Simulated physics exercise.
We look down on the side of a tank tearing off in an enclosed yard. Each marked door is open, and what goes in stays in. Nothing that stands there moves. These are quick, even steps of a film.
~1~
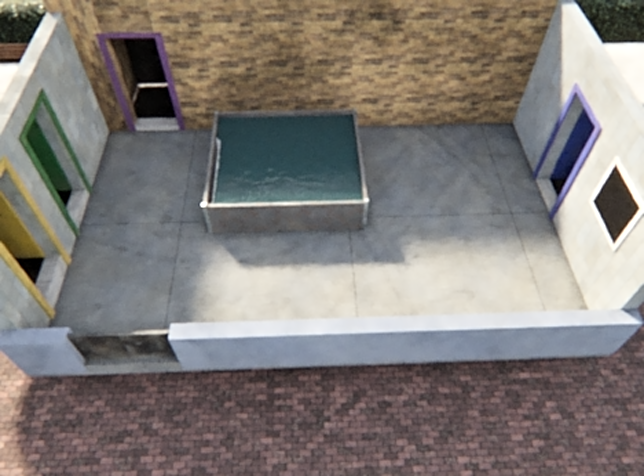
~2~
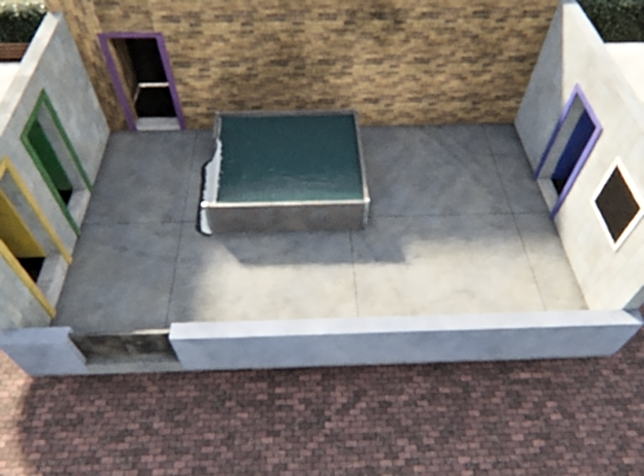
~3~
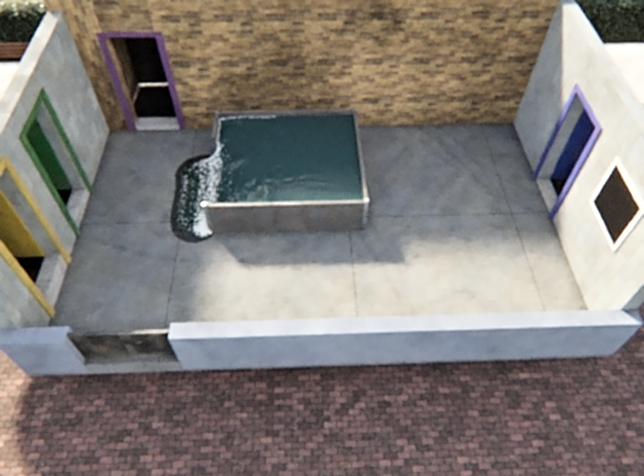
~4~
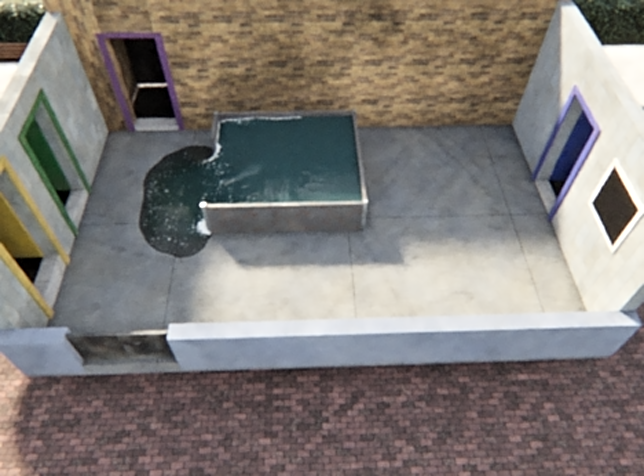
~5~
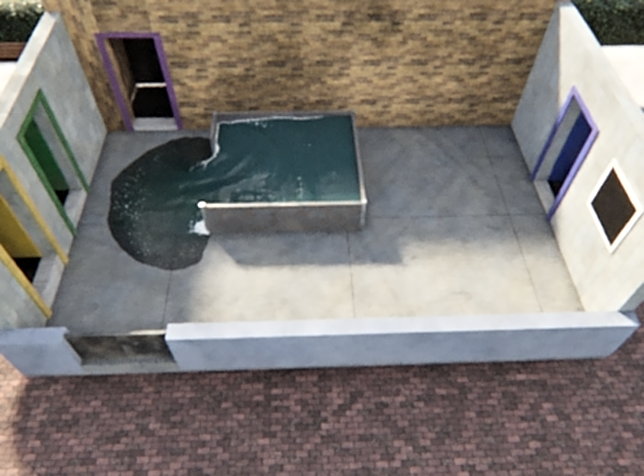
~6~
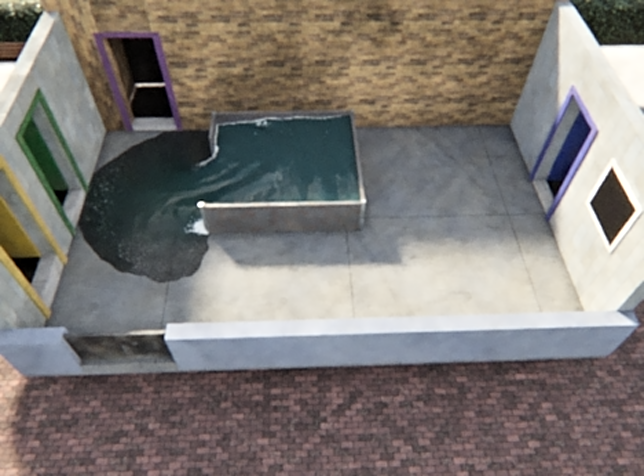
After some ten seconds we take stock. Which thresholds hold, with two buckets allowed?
The purple door takes more than that; the green door takes more than that; the blue door takes more than that; the yellow door stays under that.
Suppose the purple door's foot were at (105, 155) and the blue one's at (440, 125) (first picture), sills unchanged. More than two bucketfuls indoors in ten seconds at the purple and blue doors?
The purple door is over; the blue door takes less.
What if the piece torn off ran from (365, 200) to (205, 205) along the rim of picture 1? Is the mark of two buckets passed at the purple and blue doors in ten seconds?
The purple one takes more; the blue one goes over.
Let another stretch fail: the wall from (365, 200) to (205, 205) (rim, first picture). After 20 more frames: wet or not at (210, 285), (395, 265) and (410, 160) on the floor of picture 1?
In that order: Under water, flooded, dry.
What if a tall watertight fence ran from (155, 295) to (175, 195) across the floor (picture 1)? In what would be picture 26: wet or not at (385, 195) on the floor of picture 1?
Verdict: Not flooded.
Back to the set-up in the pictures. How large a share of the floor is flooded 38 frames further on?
Roughly 85 per cent.
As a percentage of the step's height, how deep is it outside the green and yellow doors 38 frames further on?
Roughly 100 per cent, then 60 per cent.
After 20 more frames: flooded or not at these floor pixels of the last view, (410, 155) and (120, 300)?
In that order: No water, wet.
A moment on, water covers 25 % of the floor; the purple door wet at the sill, nothing in, the green door over two buckets in, the blue door not reached, the yellow door wet at the sill, nothing in.
Next, water covers 25 % of the floor; the purple door wet at the sill, nothing in, the green door far over two buckets in, the blue door not reached, the yellow door wet at the sill, nothing in.
Then, water covers 40 % of the floor; the purple door under two buckets in, the green door far over two buckets in, the blue door not reached, the yellow door wet at the sill, nothing in.
Later, water covers 85 % of the floor; the purple door over two buckets in, the green door far over two buckets in, the blue door not reached, the yellow door wet at the sill, nothing in.
In the end, water covers 95 % of the floor; the purple door over two buckets in, the green door far over two buckets in, the blue door over two buckets in, the yellow door wet at the sill, nothing in.
